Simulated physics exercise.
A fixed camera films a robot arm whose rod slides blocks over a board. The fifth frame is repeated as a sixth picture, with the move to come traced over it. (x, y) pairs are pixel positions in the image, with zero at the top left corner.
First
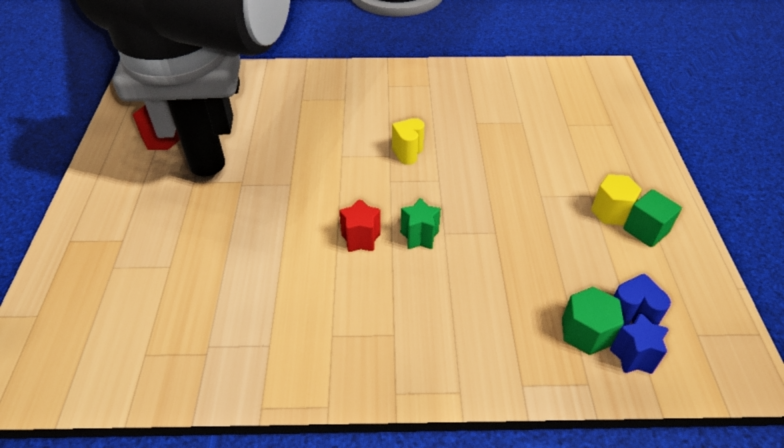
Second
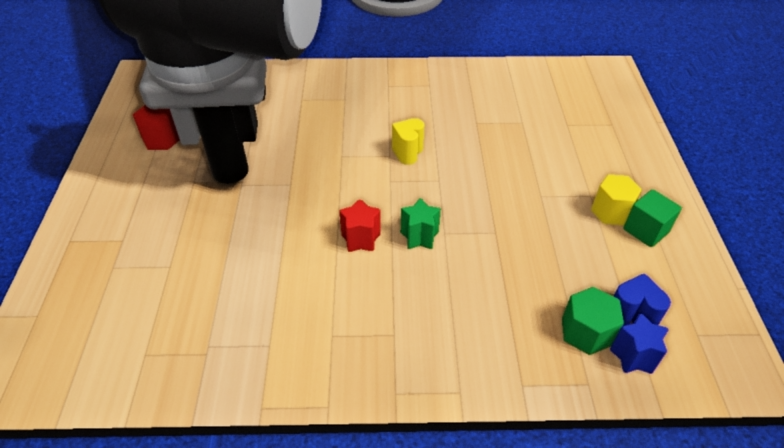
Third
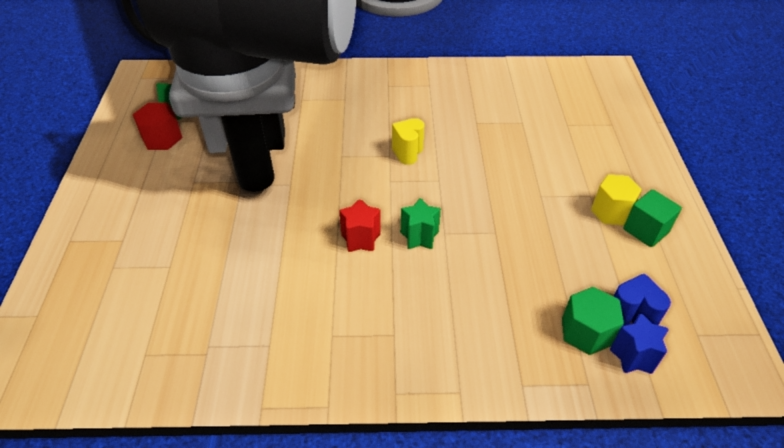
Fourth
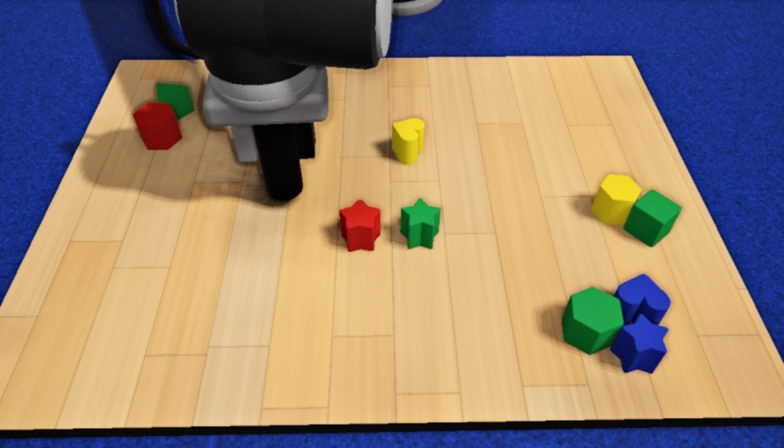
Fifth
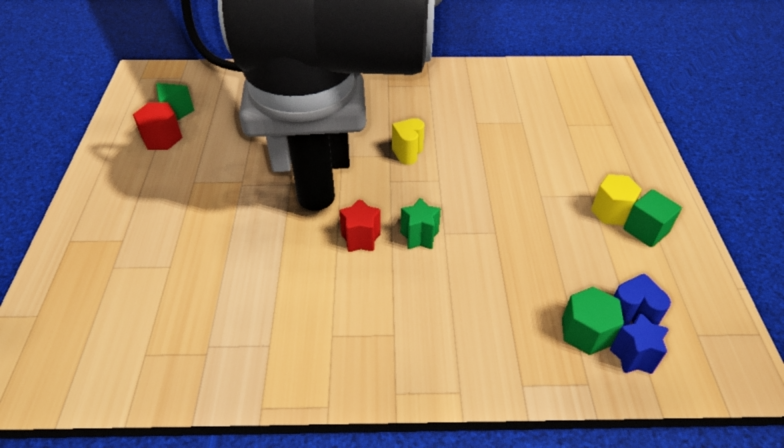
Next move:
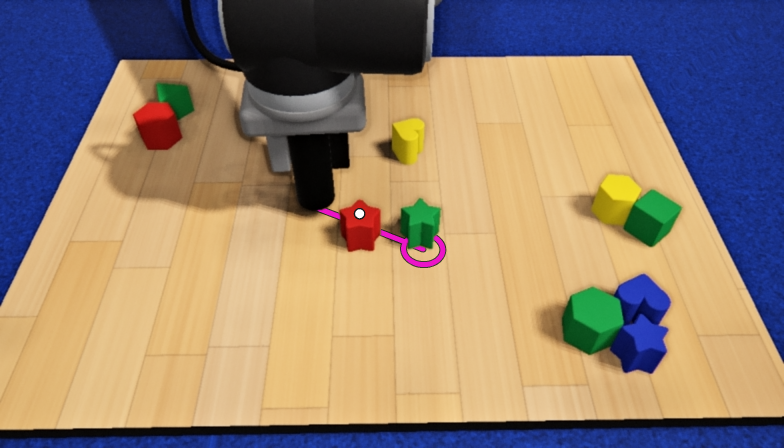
Black robot arm moving its rod rightward and slightly nearer across a wooden board, while the scattered colored blocks stay still.
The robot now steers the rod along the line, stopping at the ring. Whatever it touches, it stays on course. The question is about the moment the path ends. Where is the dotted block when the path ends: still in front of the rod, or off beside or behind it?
Once the path is finished, the dotted block lies beside or behind the rod.
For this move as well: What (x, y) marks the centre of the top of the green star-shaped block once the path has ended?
At pixel (466, 219).
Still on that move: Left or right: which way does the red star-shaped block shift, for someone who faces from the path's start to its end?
Heads right.
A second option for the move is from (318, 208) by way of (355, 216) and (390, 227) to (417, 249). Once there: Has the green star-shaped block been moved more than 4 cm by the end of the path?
No.
The line goes straight from (318, 208) to (423, 249); the dot is on the red star-shaped block.
On the path given first. One third of the way, rod (351, 211); red star-shaped block (368, 219).
Two thirds of the way, rod (388, 225); red star-shaped block (392, 238), turned 30° clockwise; green star-shaped block (428, 214).
At the end, rod (424, 239); red star-shaped block (402, 248), turned 70° clockwise; green star-shaped block (466, 219), turned 35° anticlockwise.
